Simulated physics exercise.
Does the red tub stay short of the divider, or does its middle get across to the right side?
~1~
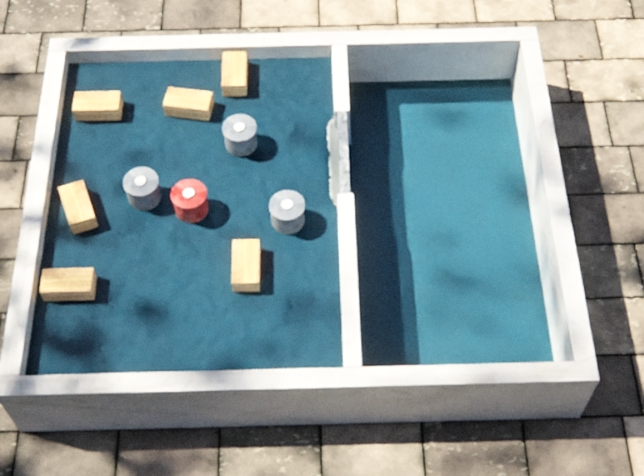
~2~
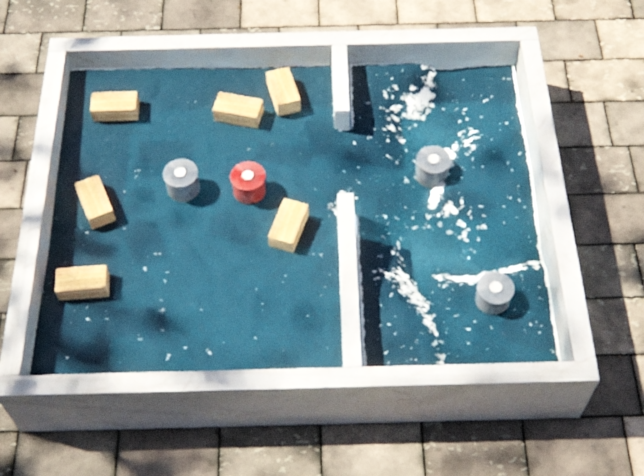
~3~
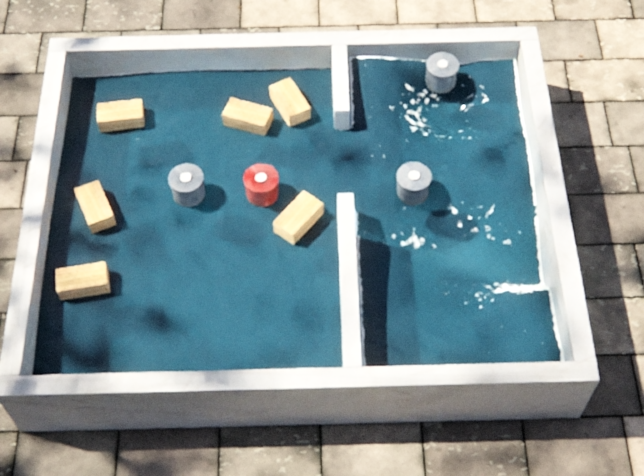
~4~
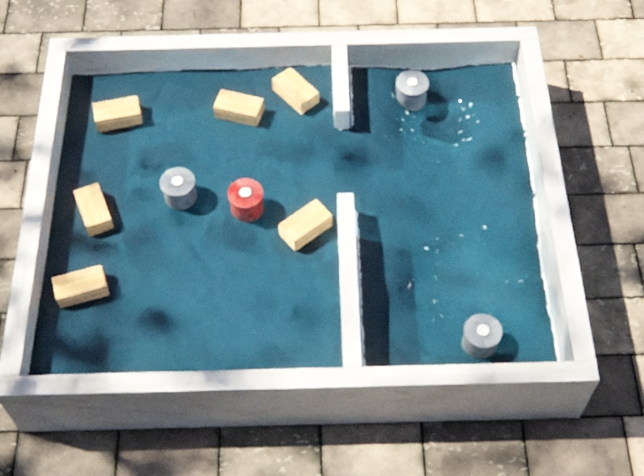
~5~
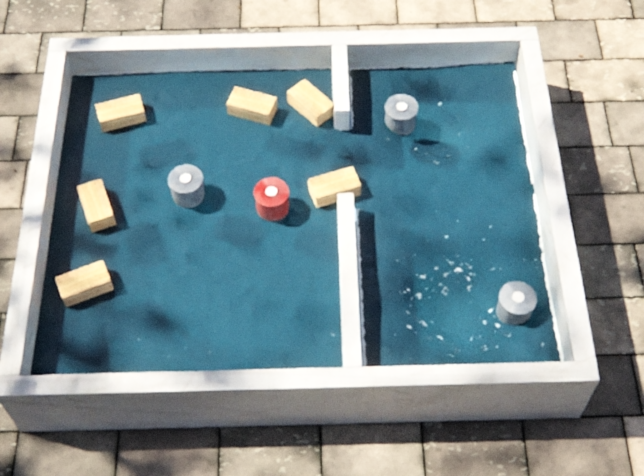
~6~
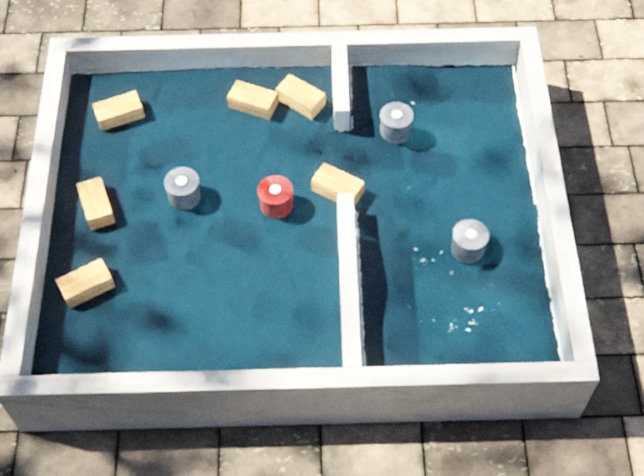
It stays short of the divider. The red tub drifts towards the gap but is still floating on the left side at the end.
Two grey tubs float in the left side of a divided basin, with a red tub, another grey tub and several wooden blocks around them. The board in the divider's gap is gone, and both tubs sweep through into the right side amid white foam. One swings back towards the gap and then down to the lower right, while the other rides up to the far wall and eases back. The red tub drifts right, slips back a little, then edges right again. As the foam thins, a block reaches the gap, and the red tub floats left of the divider.
